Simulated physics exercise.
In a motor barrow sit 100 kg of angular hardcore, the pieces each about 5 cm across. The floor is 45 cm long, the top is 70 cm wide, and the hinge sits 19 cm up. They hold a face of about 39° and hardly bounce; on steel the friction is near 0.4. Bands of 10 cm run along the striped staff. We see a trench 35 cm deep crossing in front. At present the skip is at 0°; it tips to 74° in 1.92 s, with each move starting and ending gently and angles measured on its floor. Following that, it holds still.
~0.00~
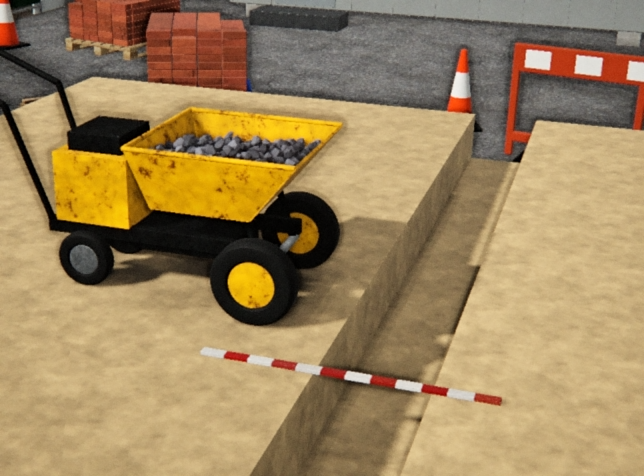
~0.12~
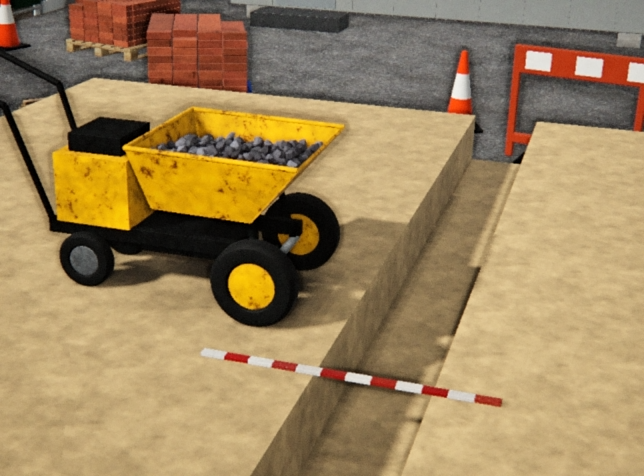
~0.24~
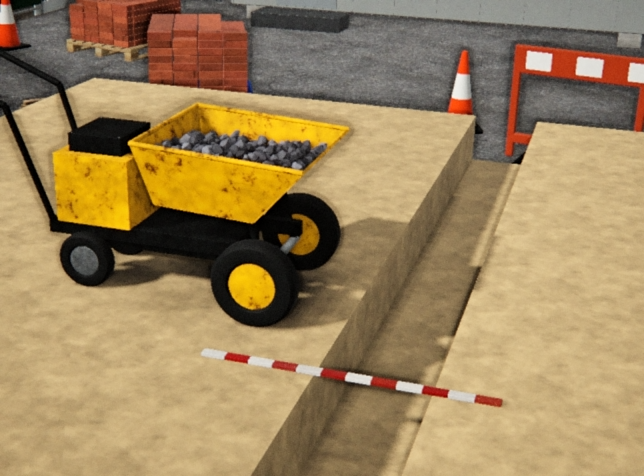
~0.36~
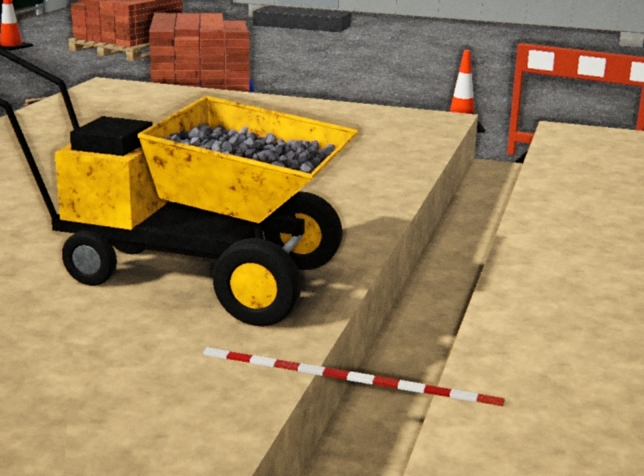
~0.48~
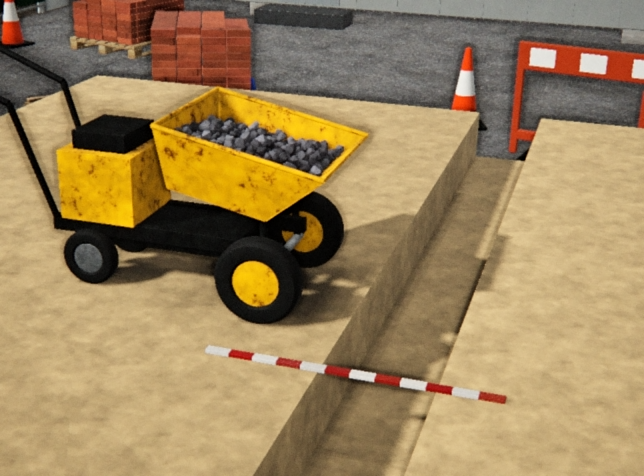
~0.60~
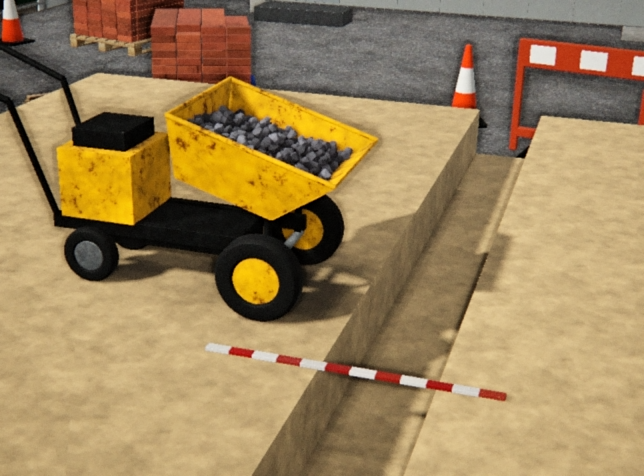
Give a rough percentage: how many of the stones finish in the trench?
98 %.
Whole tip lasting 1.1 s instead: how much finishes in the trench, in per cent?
That works out at about 95 in a hundred.
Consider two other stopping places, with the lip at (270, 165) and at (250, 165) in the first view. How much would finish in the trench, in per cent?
The first start gives about 100 per cent, the second about 100.
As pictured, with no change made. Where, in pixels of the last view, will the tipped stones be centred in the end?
At about pixel (427, 368) in the last view.
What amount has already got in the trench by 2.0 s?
By then, around 35 percent.
After 1.4 s the floor is at 62°; 100 % in the skip; the foremost stones are at (397, 244).
After 2.0 s the floor is at 74°; 61 % in the skip, 37 % in the trench, 1 % past the trench; the foremost stones are at (482, 325).
After 2.4 s the floor is at 74°; 28 % in the skip, 69 % in the trench, 2 % past the trench; the foremost stones are at (510, 324).
After 4.3 s the floor is at 74°; 0 % in the skip, 98 % in the trench, 2 % past the trench; the foremost stones are at (512, 325).
